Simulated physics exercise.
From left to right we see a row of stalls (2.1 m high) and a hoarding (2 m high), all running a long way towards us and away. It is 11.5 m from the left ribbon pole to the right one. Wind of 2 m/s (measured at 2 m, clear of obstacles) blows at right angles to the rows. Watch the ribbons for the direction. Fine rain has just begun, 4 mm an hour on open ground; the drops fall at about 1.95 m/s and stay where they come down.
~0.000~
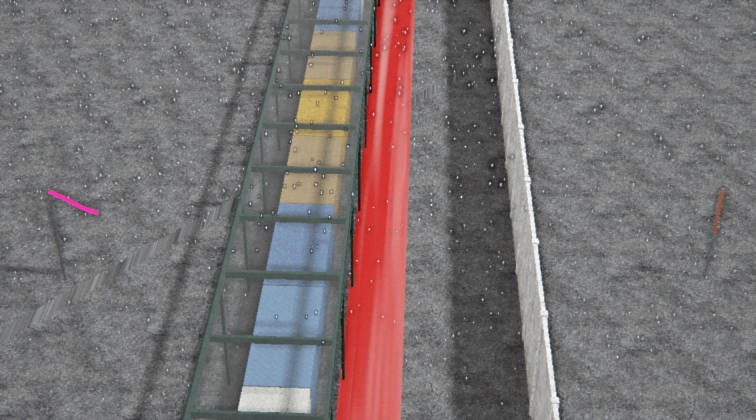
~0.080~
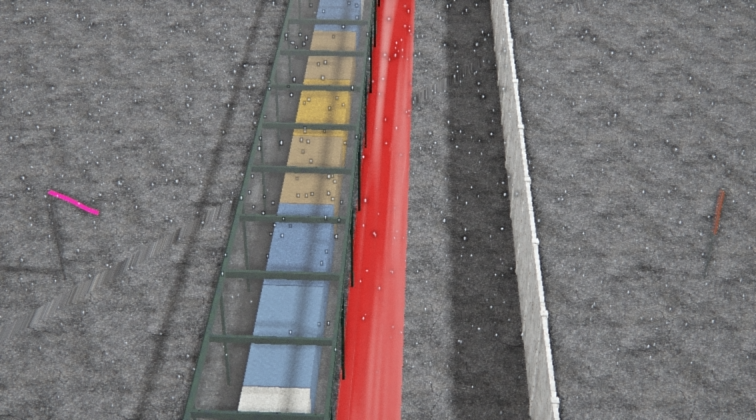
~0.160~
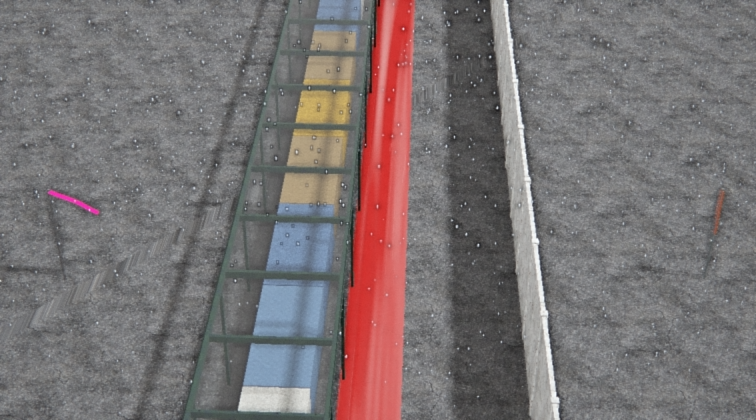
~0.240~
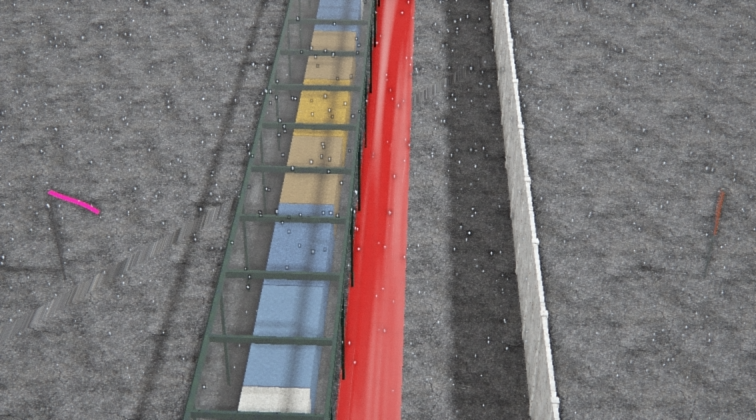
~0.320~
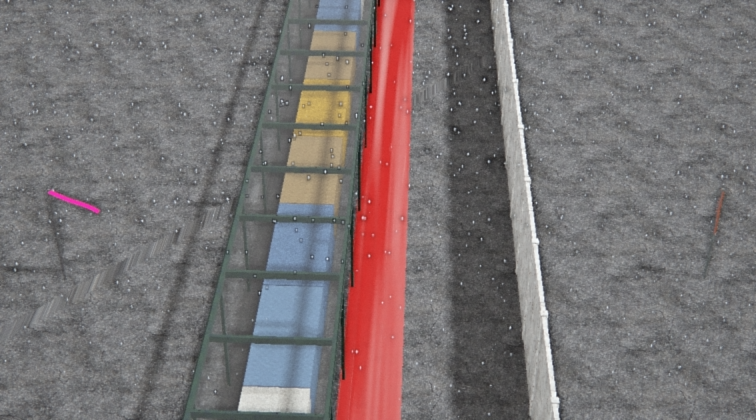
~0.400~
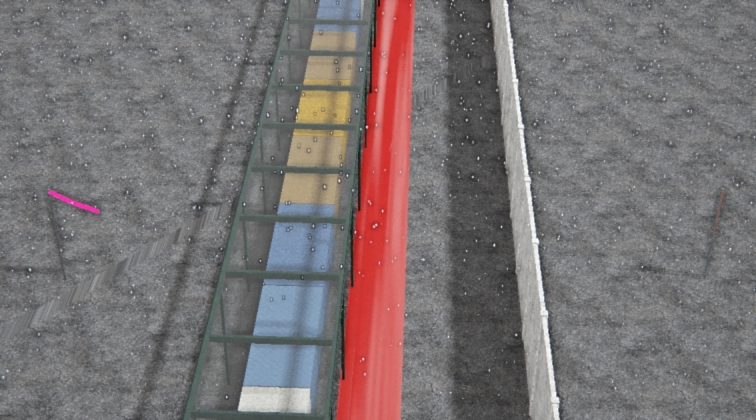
Over a grey, gritty ground, fine drops fall around a long row of stalls and a hoarding.
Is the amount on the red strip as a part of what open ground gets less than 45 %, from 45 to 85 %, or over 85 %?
It gets less than 45 % of the open amount.
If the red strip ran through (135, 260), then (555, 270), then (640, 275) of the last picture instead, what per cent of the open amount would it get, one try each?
In turn about 100 %, 70 %, 100 %.
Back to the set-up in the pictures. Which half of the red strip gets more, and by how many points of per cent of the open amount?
The right one, some 10 points more.
After 10 minutes open ground has 0.7 mm and the red strip 0.0 mm.
After 30 minutes open ground has 2.0 mm and the red strip 0.1 mm.
After 60 minutes open ground has 4.0 mm and the red strip 0.2 mm, so the red strip has 4 % of the open amount; the left half of it has 0 %, the right half 9 %.
